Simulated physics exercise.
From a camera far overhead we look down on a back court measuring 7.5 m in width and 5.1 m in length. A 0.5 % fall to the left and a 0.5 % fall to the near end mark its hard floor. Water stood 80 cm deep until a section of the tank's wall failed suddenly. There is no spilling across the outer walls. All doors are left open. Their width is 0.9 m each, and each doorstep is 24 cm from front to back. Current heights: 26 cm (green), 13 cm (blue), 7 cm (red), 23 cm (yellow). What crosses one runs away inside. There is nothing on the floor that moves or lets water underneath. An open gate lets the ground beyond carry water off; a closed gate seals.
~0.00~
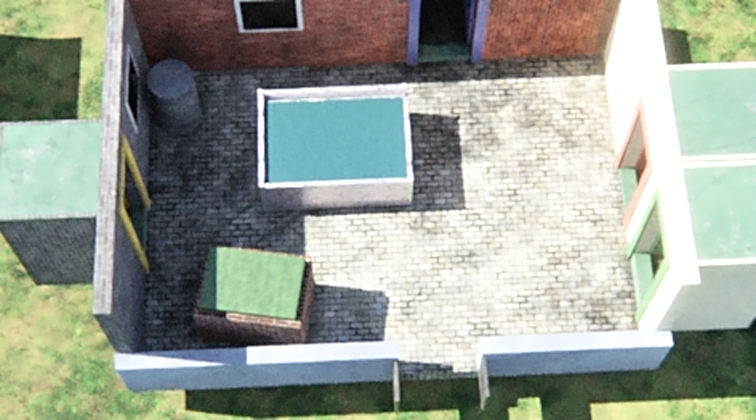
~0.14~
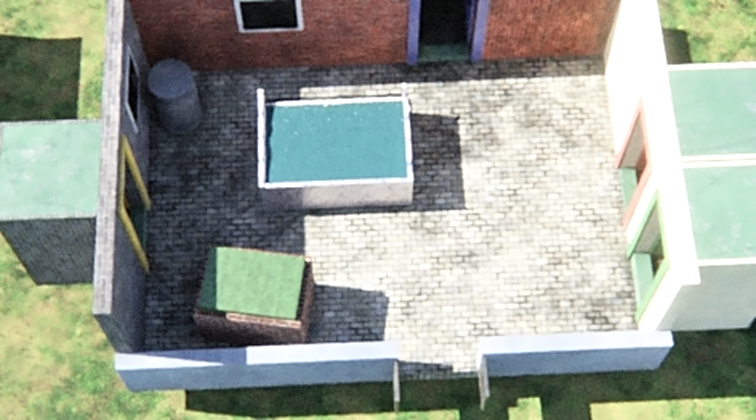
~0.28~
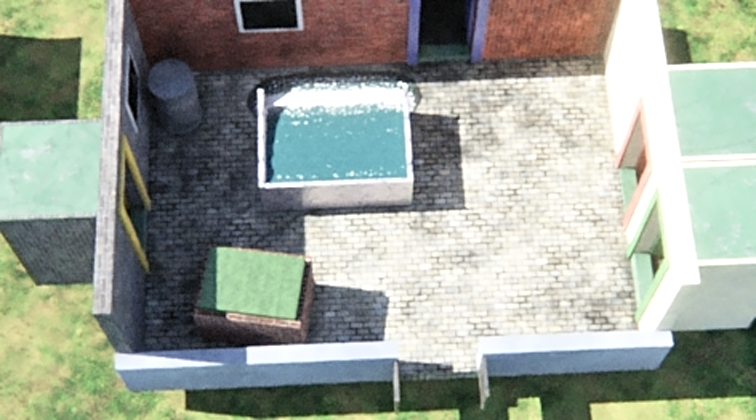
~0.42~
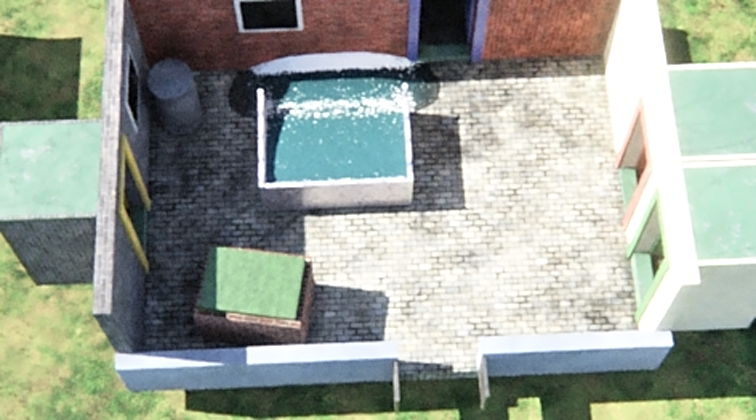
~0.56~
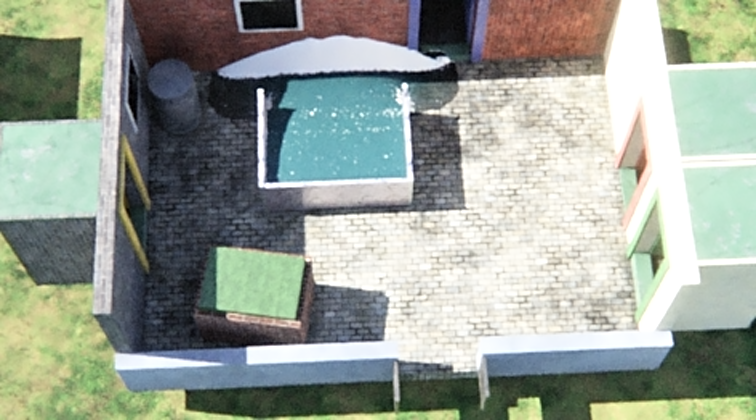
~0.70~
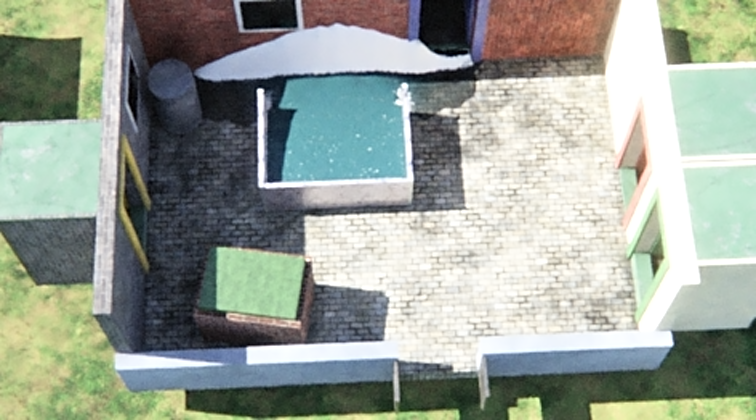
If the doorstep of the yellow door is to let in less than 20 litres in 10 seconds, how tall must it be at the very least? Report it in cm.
At the very least, close to 8 cm.
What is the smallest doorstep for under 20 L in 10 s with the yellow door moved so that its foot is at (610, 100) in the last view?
Minimum: About 22 cm.
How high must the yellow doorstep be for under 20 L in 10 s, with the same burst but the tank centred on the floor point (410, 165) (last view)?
Then it needs to be around 9.5 cm high.
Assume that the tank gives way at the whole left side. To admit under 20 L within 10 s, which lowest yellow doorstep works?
The answer is some 31 cm.
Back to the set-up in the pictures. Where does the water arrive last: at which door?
I'd say the green door.
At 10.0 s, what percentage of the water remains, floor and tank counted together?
Something near 94 out of a hundred parts.
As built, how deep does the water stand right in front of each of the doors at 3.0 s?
Green door 4 cm, blue door 12 cm, red door 12 cm, yellow door 4 cm.
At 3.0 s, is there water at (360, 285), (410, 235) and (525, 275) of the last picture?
In order: Untouched, untouched, untouched.
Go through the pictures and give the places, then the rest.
The tank at (335, 138) is whole and still, 80 cm deep; the yellow door at (136, 211) is dry, in the first frame.
Water pours out on the far side and has run 0.3 m, to a hidden place; about 10 cm deep outside, 80 cm at the back, in the second frame.
The gap is on the far side, the front 0.8 m out at (283, 80); the back of the tank holds 76 cm, in the third frame.
The front is at (421, 64), 1.0 m from the gap on the far side; 2.8 m2 of floor is wet, 68 cm left at the back, in the fourth frame.
The gap is on the far side, the front 1.3 m out at (450, 63); the back of the tank holds 67 cm, in the fifth frame.
The front is at (475, 62), 1.6 m from the gap on the far side; 3.4 m2 of floor is wet, 61 cm left at the back; 2.5 m in a straight line remain to the yellow door at (136, 211), in the sixth frame.
After 1.4 s water covers 25 % of the floor, deepest (66 cm) near (152, 76); it has not reached the yellow door.
After 3.0 s water covers 55 % of the floor, deepest (35 cm) near (152, 76); 4 cm at the yellow door, 0 litres in over its 23 cm doorstep.
After 10.0 s water covers 95 % of the floor, deepest (14 cm) near (275, 231); 12 cm at the yellow door, 0 litres in over its 23 cm doorstep.
At the yellow door as built, the water arrived by 2.1 s and peaked near 12 cm at 9.6 s.
Run again over the same 10 s with other heights there, 36 litres in over 6.5 cm, 7 litres over 10 cm. The limit of 20 litres is kept from about 8 cm up.
